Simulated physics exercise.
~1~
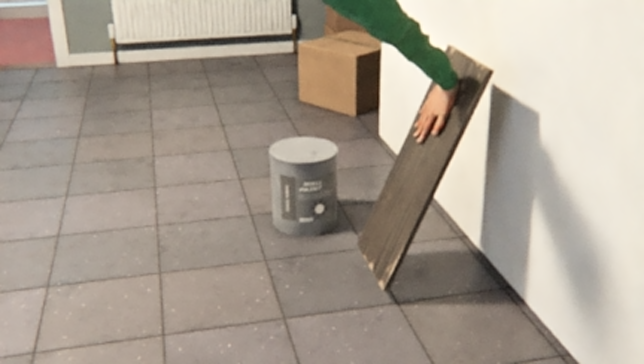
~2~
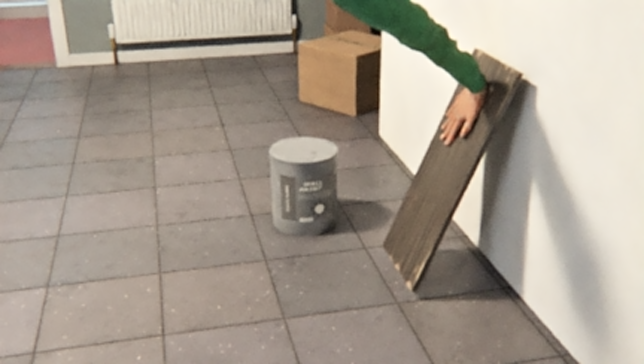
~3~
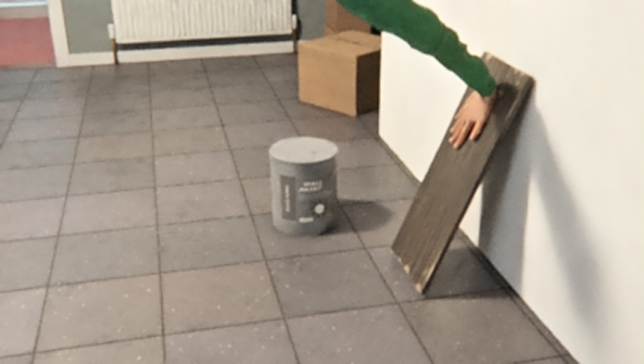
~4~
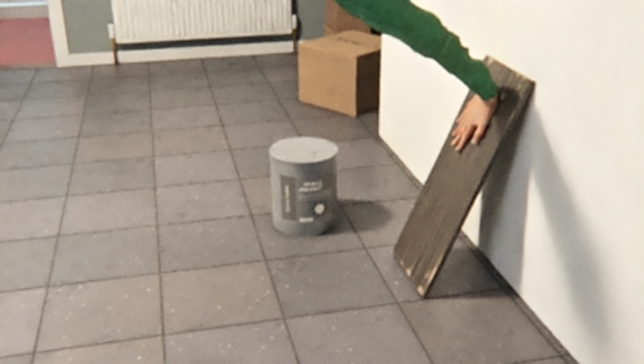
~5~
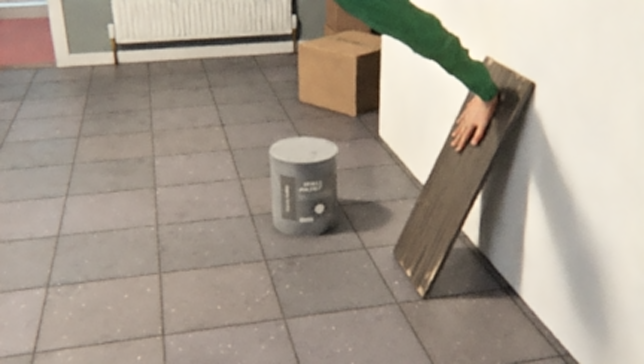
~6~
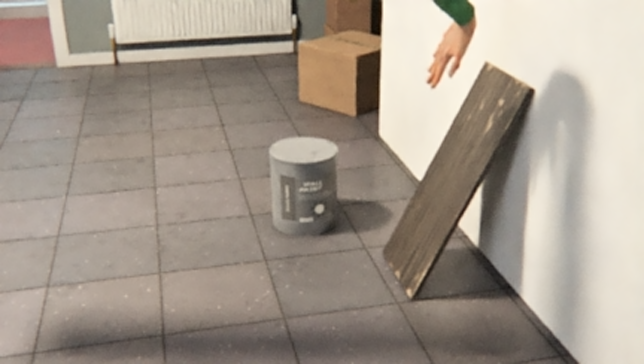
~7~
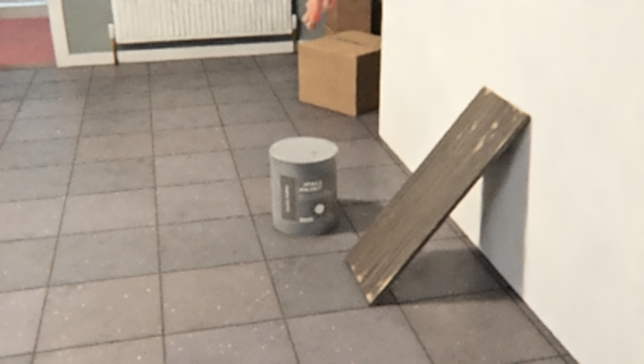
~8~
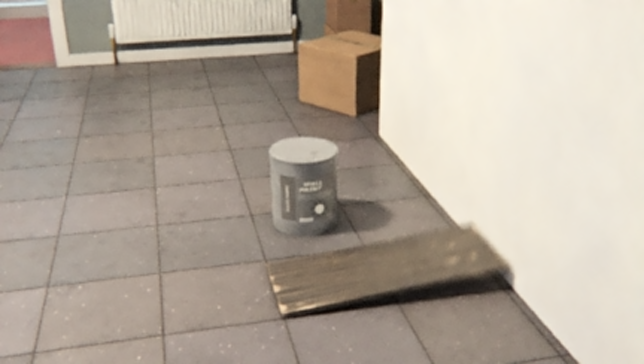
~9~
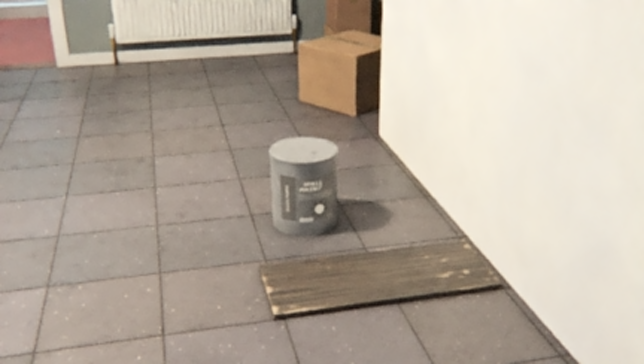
To begin with, a hand in a green sleeve holds a dark board at a slant beside a white wall, with a grey pail standing on the tiled floor to its left. The hand moves the board to the right, settles its top edge against the wall and steadies it there. Then the fingers let go and the arm draws back out of view. The board does not hold, as its foot slides left across the tiles while its top slips down the wall. It drops flat and ends lying on the floor in front of the pail, which never moves.
